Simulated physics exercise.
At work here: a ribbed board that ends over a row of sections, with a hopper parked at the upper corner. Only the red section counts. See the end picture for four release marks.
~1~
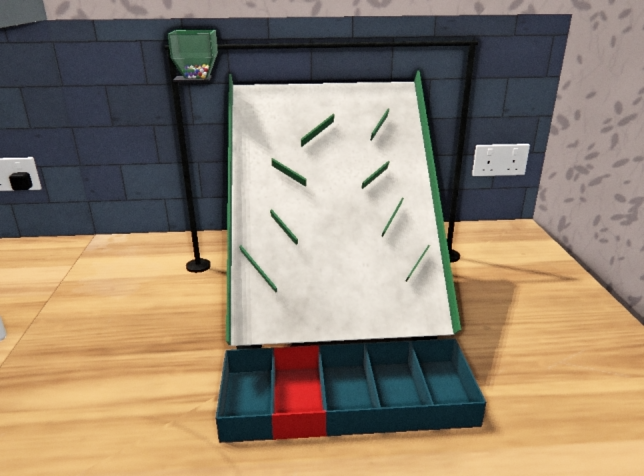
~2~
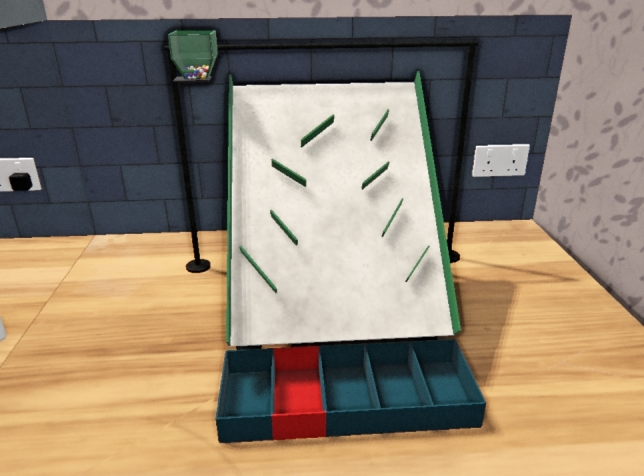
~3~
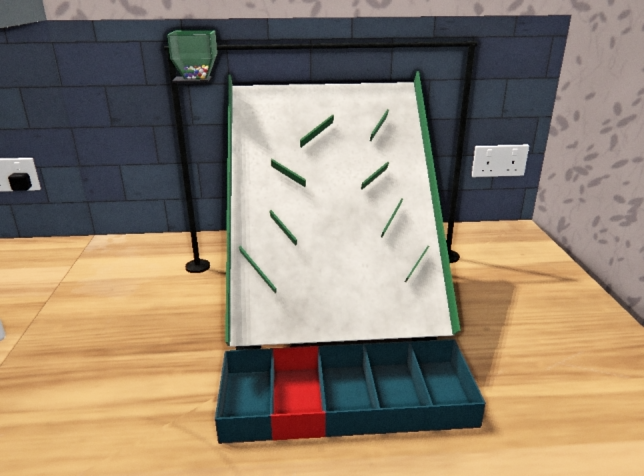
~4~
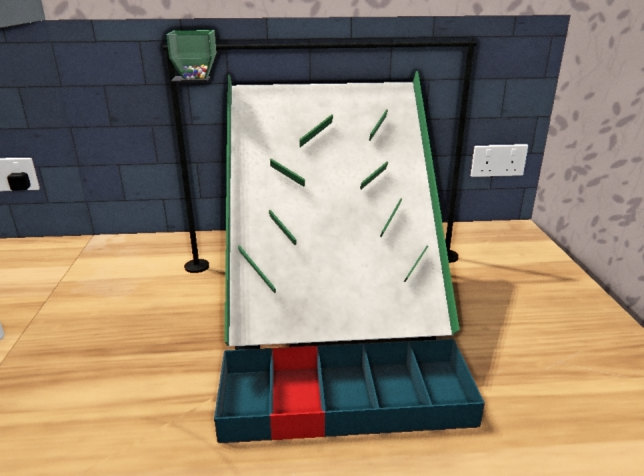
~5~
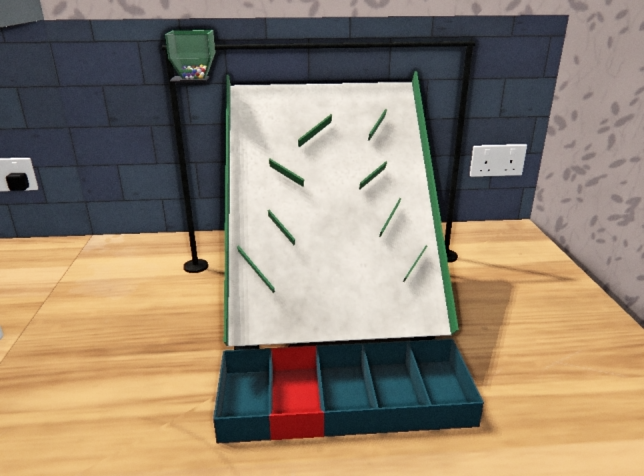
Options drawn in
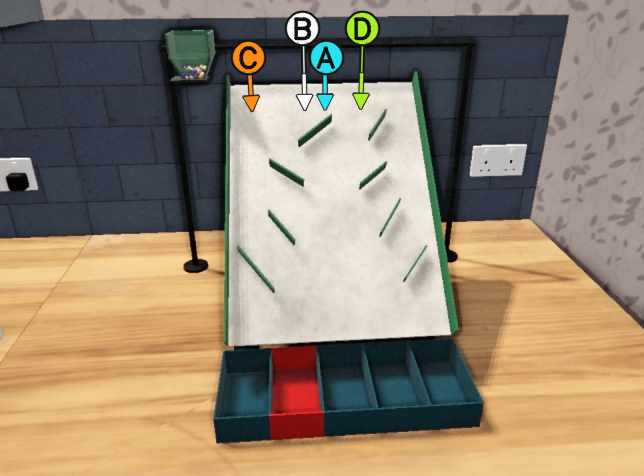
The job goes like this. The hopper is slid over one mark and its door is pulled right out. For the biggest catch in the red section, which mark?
Go for D.
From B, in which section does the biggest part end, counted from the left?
The fourth from the left.
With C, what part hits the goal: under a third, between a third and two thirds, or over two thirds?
Under a third.
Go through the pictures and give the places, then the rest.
In the first frame, hopper near (197, 73), round plastic beads, door shut.
In the second frame, ribs (301, 140) to (334, 114), (372, 134) to (389, 109), (272, 159) to (306, 180).
In the third frame, ribs (363, 183) to (389, 162), (270, 210) to (296, 240), (384, 232) to (403, 198).
In the fourth frame, ribs (239, 246) to (275, 289), (407, 278) to (428, 245).
In the fifth frame, red section near (297, 424), number 2 of 5 from the left.
On the marked copy, mark A meets the board at (325, 104); mark B meets the board at (304, 104); mark C meets the board at (251, 105); mark D meets the board at (360, 103).
With A, a small share in the red section, the bulk in other sections, a small share outside the box.
With B, a small share in the red section, the bulk in other sections, a small share outside the box.
With C, a small share in the red section, close to two thirds in other sections, close to a quarter outside the box.
With D, close to a quarter in the red section, close to half in other sections, a small share outside the box.
